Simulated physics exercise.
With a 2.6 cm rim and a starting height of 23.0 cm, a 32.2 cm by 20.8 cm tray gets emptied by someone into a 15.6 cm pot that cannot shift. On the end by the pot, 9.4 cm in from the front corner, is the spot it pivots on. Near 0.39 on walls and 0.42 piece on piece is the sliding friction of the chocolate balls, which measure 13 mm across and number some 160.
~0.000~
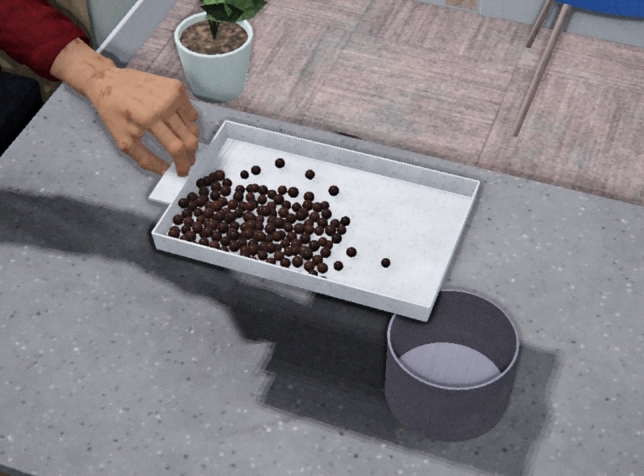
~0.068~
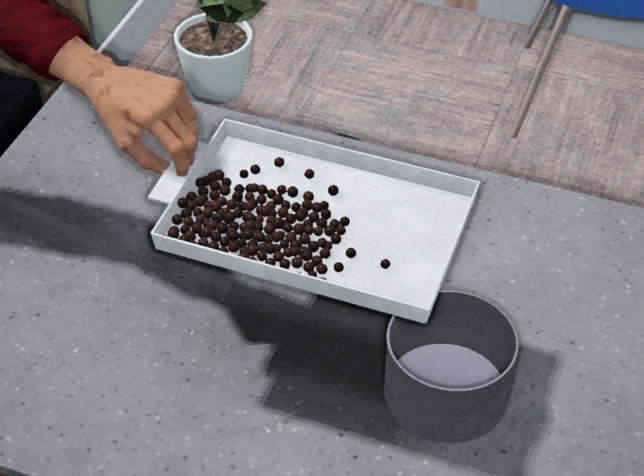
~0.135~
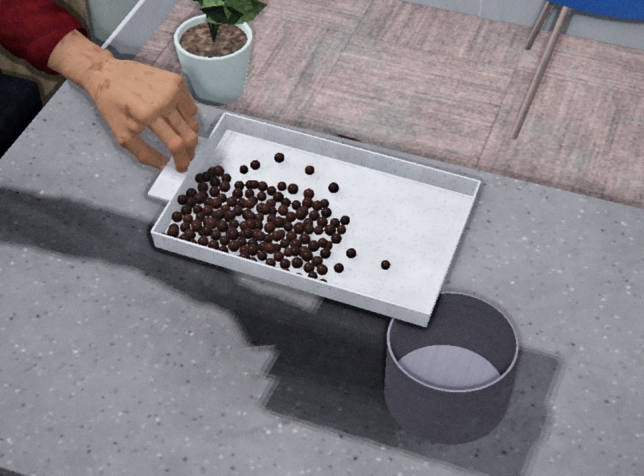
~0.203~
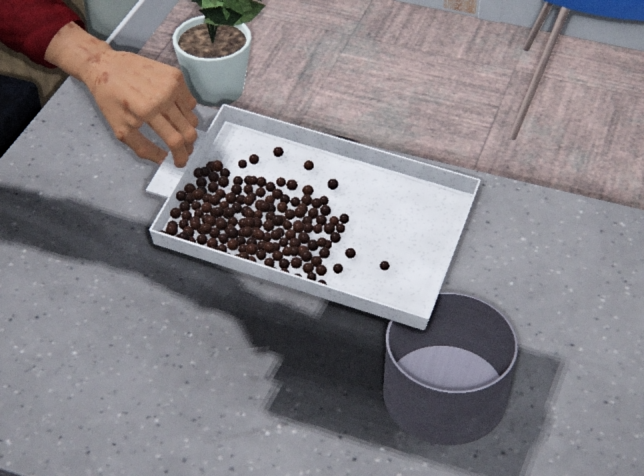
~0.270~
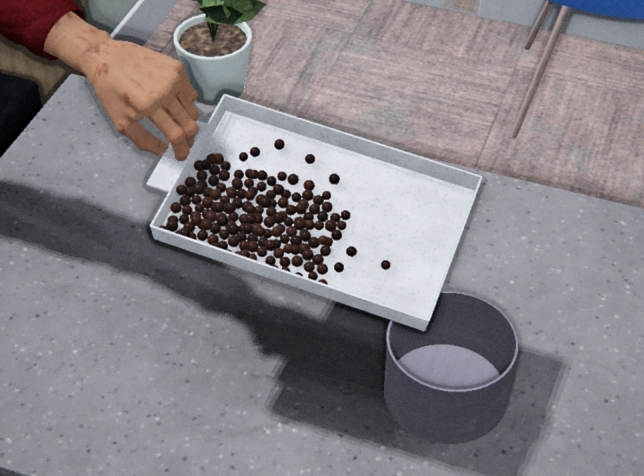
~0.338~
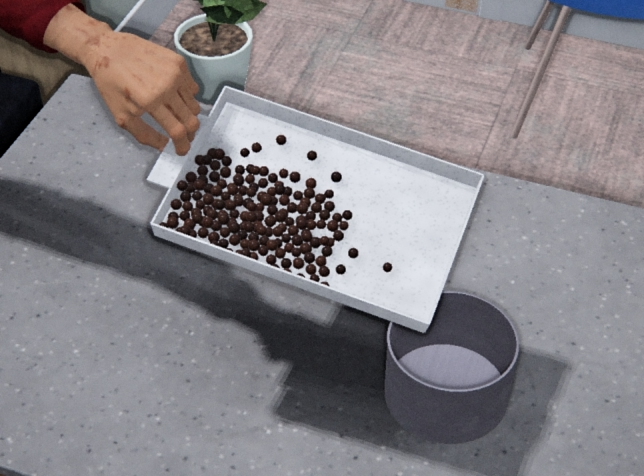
A shallow white tray holding a heap of small dark brown balls, most of them toward its left side, sits over a speckled grey countertop, seen from above at an angle. A hand in a red sleeve holds its left end near a potted plant, with a round grey pot below the right corner and pinkish-beige flooring behind. The tray tilts slightly, its far edge rising, while the balls barely shift and the camera stays still.
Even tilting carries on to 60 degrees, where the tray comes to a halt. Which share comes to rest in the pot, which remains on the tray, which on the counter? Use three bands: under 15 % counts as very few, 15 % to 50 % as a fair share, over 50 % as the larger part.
Pot: Very few; tray: The larger part; counter: Very few.
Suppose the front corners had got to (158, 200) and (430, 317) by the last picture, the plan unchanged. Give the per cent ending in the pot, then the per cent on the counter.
Per cent by place - pot 0, counter 10.
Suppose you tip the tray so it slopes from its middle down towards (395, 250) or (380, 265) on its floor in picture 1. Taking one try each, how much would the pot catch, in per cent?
I'd put it at about 5 per cent for the first tilt and about 0 per cent for the second.
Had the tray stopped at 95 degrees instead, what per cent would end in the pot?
Near 10 %, then.
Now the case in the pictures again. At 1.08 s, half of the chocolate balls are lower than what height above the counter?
About 28 centimetres.
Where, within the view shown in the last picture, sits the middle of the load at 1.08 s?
The load's centre is near (313, 258) at that time.
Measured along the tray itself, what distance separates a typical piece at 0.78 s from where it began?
About 4 cm.
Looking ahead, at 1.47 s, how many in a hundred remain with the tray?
It works out to near 95 per cent of the load.
After 0.78 s, tilt 36 degrees; the tray holds 100 %, the pot 0 %.
Then, at 1.08 s, tilt 51 degrees; the tray holds 100 %, the pot 0 %.
After 1.47 s, tilt 60 degrees; the tray holds 95 %, the pot 0 %.
In the end, at 2.4 s, pot 0 %, tray 95 %, counter 5 %.
